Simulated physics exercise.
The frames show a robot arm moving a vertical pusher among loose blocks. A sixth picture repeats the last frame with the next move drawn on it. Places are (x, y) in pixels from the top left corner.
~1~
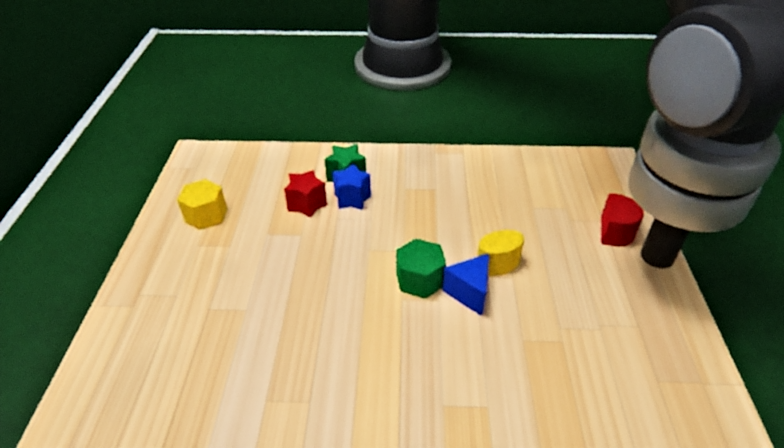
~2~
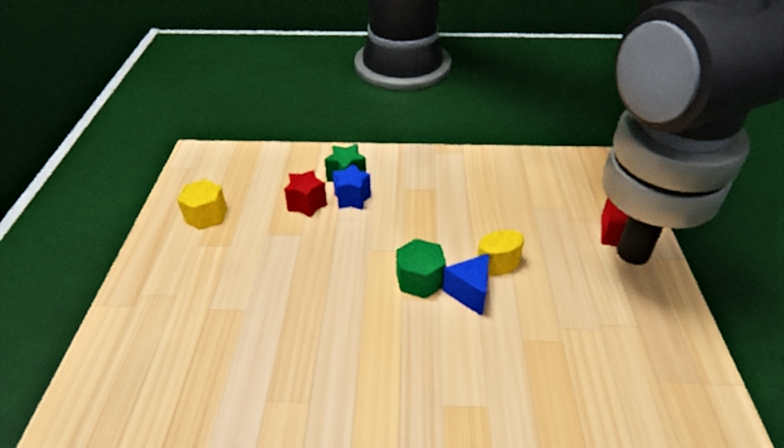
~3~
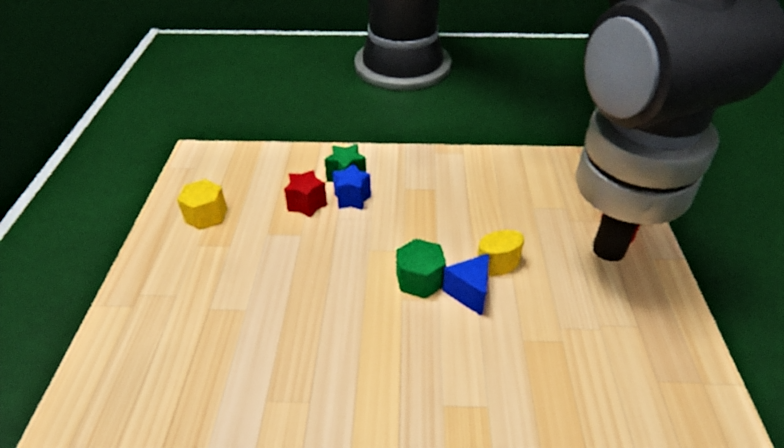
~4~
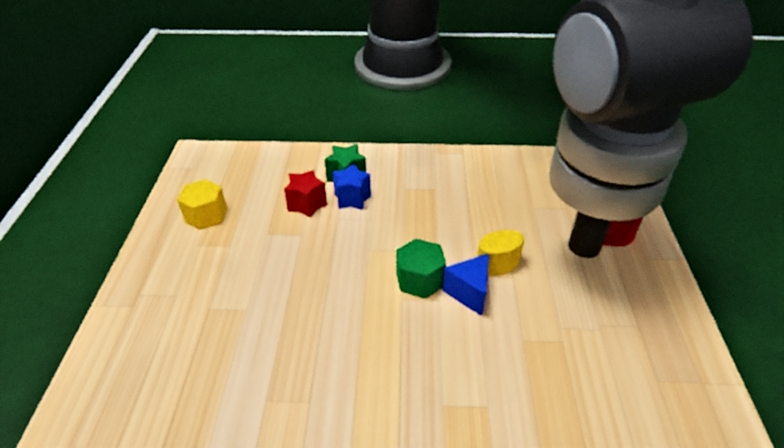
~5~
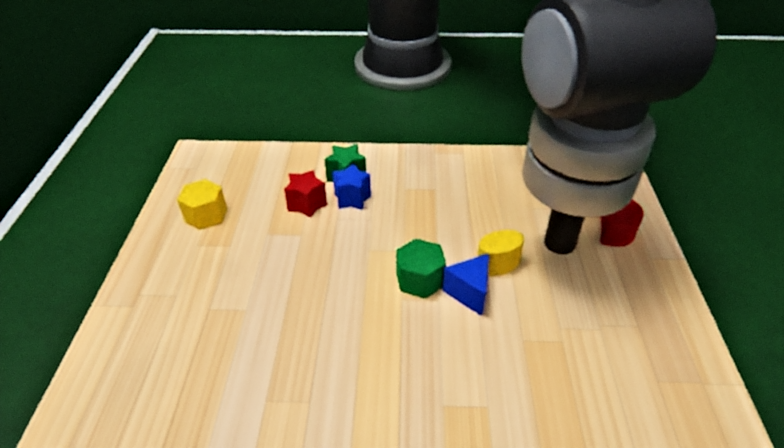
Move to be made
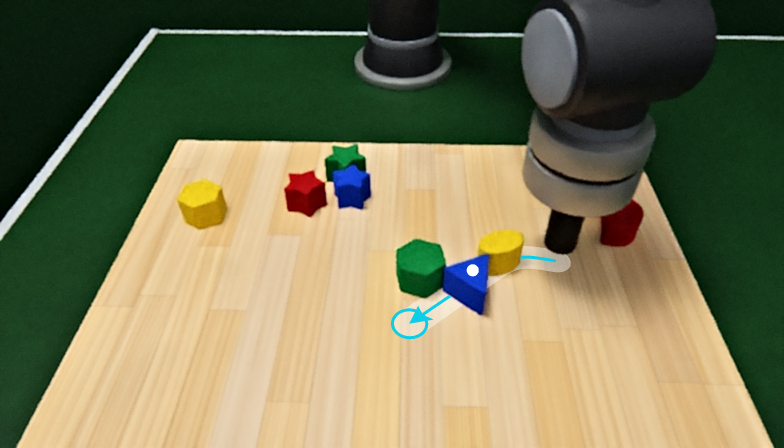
On a wooden table, a robot arm moves its pusher left past still, colorful blocks.
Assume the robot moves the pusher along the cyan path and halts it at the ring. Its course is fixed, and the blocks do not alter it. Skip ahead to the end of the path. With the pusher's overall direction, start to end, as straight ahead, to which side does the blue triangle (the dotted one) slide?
Facing from start to end, it will go to the left.
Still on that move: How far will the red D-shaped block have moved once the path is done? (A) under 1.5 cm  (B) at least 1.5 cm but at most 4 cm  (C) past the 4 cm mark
Answer: A.
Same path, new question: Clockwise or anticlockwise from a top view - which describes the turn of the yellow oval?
The answer is clockwise.
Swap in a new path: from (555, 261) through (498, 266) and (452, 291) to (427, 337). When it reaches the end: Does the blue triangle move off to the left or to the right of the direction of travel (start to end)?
Picture yourself facing from the start of the path to its end: The blue triangle moves off to your left.
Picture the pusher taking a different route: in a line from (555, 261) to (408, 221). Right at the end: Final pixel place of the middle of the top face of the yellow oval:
About (464, 238).
The line goes from (555, 261) via (499, 263) and (456, 292), ending at (410, 323); the dot is on the blue triangle.
The first path, step by step. One third of the way, pusher at (502, 246); yellow oval at (464, 246).
Two thirds of the way, pusher at (458, 275); green hexagon at (374, 259), turned 20° anticlockwise; blue triangle at (448, 302), turned 35° anticlockwise; yellow oval at (420, 256), turned 60° clockwise.
At the end, pusher at (410, 307); green hexagon at (371, 258), turned 30° anticlockwise; blue triangle at (429, 324), turned 130° anticlockwise; yellow oval at (413, 258), turned 110° clockwise; red D-shaped block unmoved.
